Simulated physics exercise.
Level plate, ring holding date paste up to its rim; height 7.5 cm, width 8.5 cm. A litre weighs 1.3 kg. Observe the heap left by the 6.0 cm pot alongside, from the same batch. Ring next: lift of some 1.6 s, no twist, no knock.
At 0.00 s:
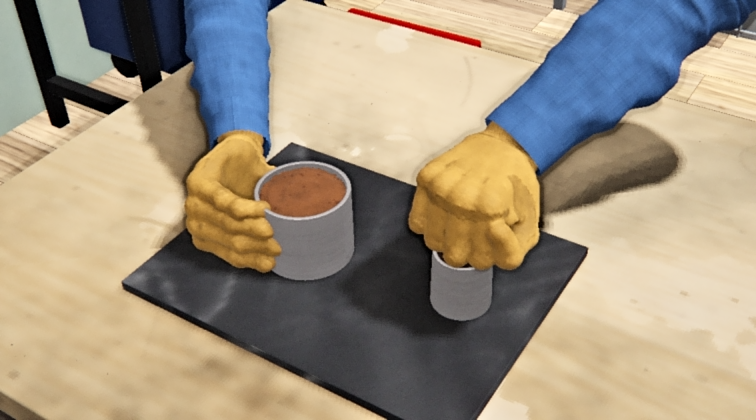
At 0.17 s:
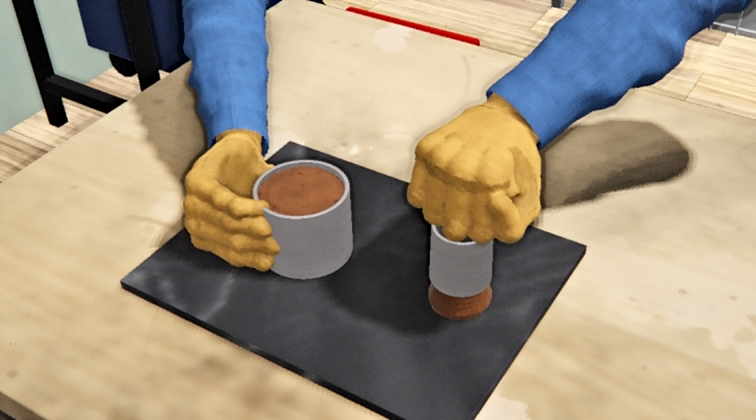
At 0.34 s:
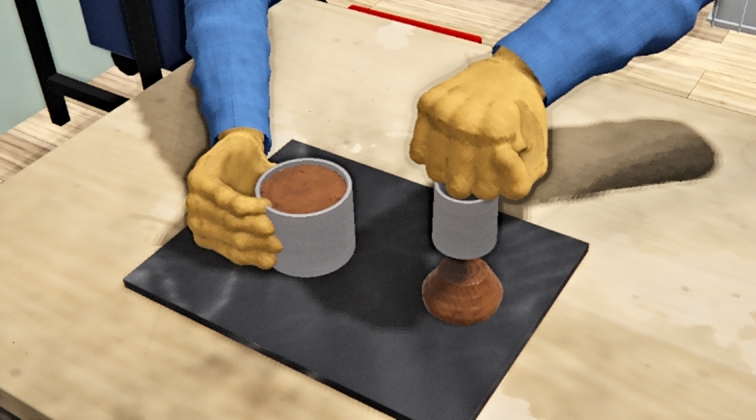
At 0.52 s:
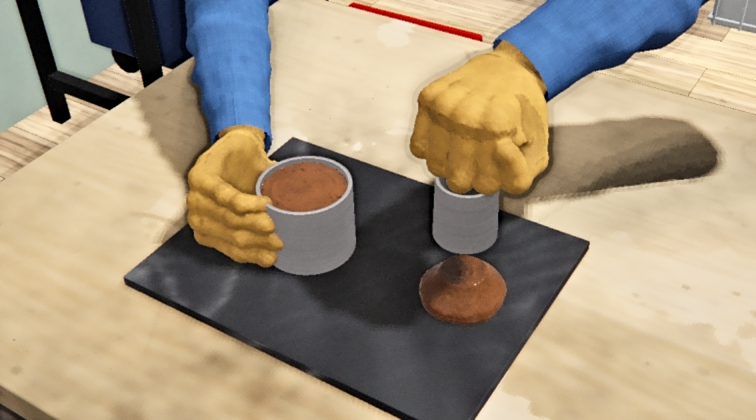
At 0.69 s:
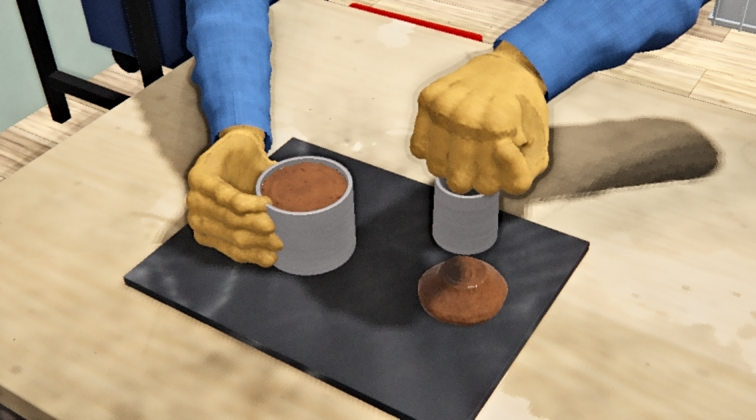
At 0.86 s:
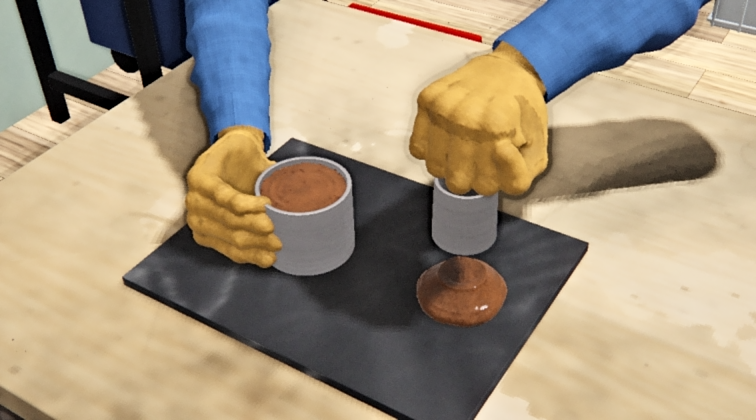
A gloved hand on the right lifts a small grey pot straight up off a black plate, and reddish-brown paste slides out beneath it, spreading into a low, peaked heap. Seen from above at an angle, the plate lies on a pale wooden table, with a wider grey ring full of paste at left. The blue-sleeved person's other yellow-brown glove stays beside the ring, while the raised pot stops rising and the heap slowly slumps wider.
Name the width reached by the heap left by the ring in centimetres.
My figure is roughly 15.4 cm.
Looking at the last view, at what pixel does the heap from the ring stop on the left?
It sits close to (233, 255) in the last picture.
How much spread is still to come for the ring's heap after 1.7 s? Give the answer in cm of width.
1.0 centimetres.
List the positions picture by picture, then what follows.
Middle of the pot's mouth at (463, 252), still down; middle of the ring's top at (303, 192), not yet moved, in the first frame.
Middle of the pot's mouth at (462, 227), raised 2.8 cm; middle of the ring's top at (301, 190), not yet moved, in the second frame.
Middle of the pot's mouth at (466, 186), raised 7.1 cm; the pot's heap 3.6 cm high and 7.8 cm wide, top at (463, 271); middle of the ring's top at (304, 188), not yet moved, in the third frame.
Middle of the pot's mouth at (467, 181), raised 7.5 cm; the pot's heap 3.2 cm high and 8.4 cm wide, top at (463, 272); middle of the ring's top at (304, 186), not yet moved, in the fourth frame.
Middle of the pot's mouth at (467, 181), raised 7.5 cm; the pot's heap 3.1 cm high and 8.6 cm wide, top at (463, 274); middle of the ring's top at (304, 186), not yet moved, in the fifth frame.
Middle of the pot's mouth at (466, 182), raised 7.5 cm; the pot's heap 3.0 cm high and 8.7 cm wide, top at (462, 275); middle of the ring's top at (304, 187), not yet moved, in the sixth frame.
After 1.3 s, the ring is up 2.0 cm; the date paste has come down 0.8 cm to 6.7 cm and is 11 cm wide.
After 1.7 s, the ring is up 5.0 cm; the date paste has come down 3.3 cm to 4.2 cm and is 15 cm wide.
After 2.1 s, the ring is up 7.9 cm; the date paste has come down 3.8 cm to 3.7 cm and is 15 cm wide.
After 2.5 s, the ring is clear; the date paste has come down 3.8 cm to 3.7 cm and is 15 cm wide.
After 2.9 s, at rest, the ring is clear; the date paste has come down 3.9 cm to 3.6 cm and is 15 cm wide.
